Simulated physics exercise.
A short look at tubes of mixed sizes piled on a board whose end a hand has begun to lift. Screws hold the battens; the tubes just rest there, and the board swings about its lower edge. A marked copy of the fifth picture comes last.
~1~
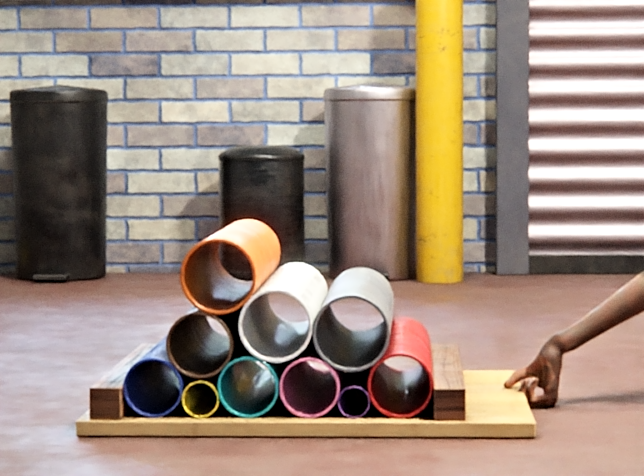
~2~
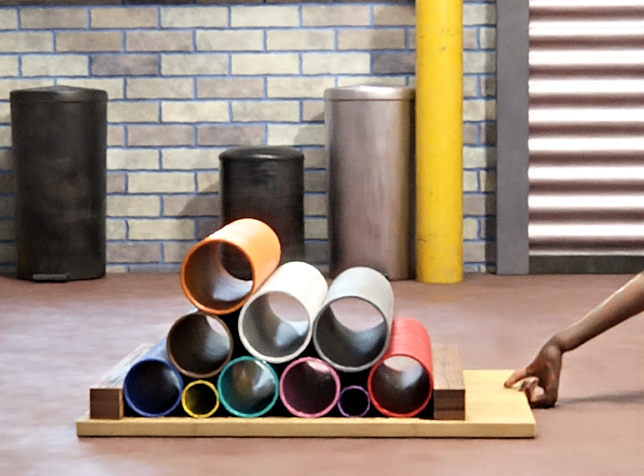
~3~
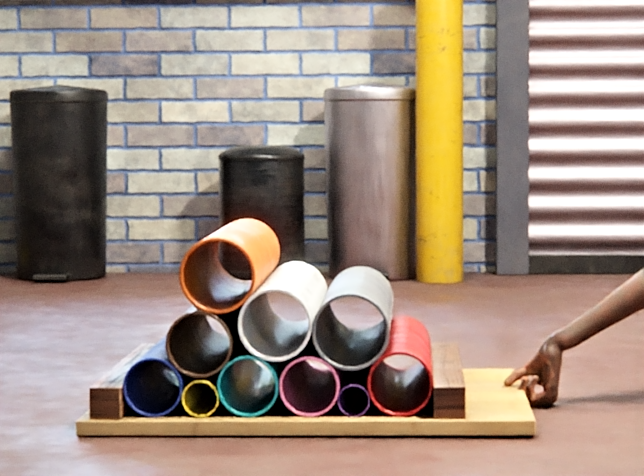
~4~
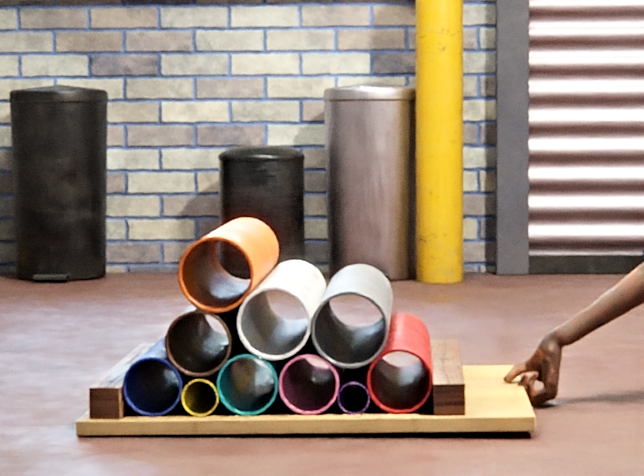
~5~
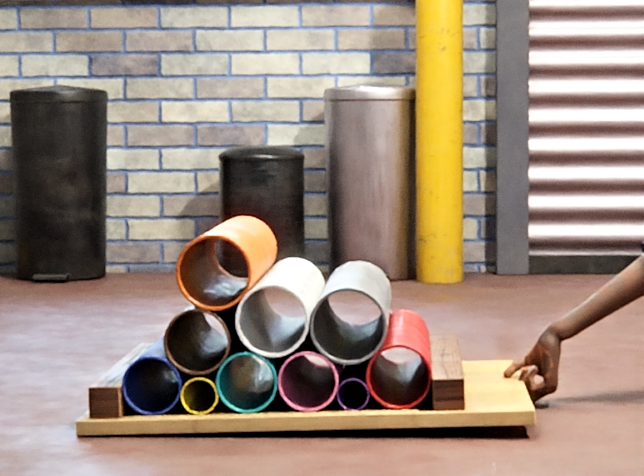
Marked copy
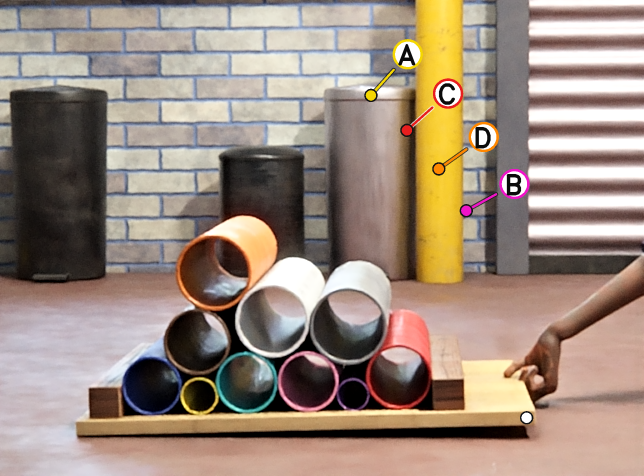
The clip opens on colorful tubes of mixed sizes piled between two wooden battens on a board, with a hand at its right end. The hand then raises that end slightly, tilting the board a little, and the tubes shift only slightly with it, still stacked together.
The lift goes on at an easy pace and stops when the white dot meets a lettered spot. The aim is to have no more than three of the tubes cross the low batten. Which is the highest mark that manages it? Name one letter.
Lift it to D and no more.
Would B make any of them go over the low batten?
At B: Yes.
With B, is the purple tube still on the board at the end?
The purple tube: Yes.
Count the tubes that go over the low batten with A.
With A, four.
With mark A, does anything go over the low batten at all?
Yes, at A.
On the marked copy, A at (371, 96); B at (466, 211); C at (407, 130); D at (439, 169); the white dot at (526, 418).
With D. Early on, board at 19°.
Further on, board at 35°.
At the end, board at 35°, one over the low batten (orange).
As for the rest, A four over the low batten (brown, grey, white, orange); B one over the low batten (orange); C four over the low batten (brown, grey, white, orange).
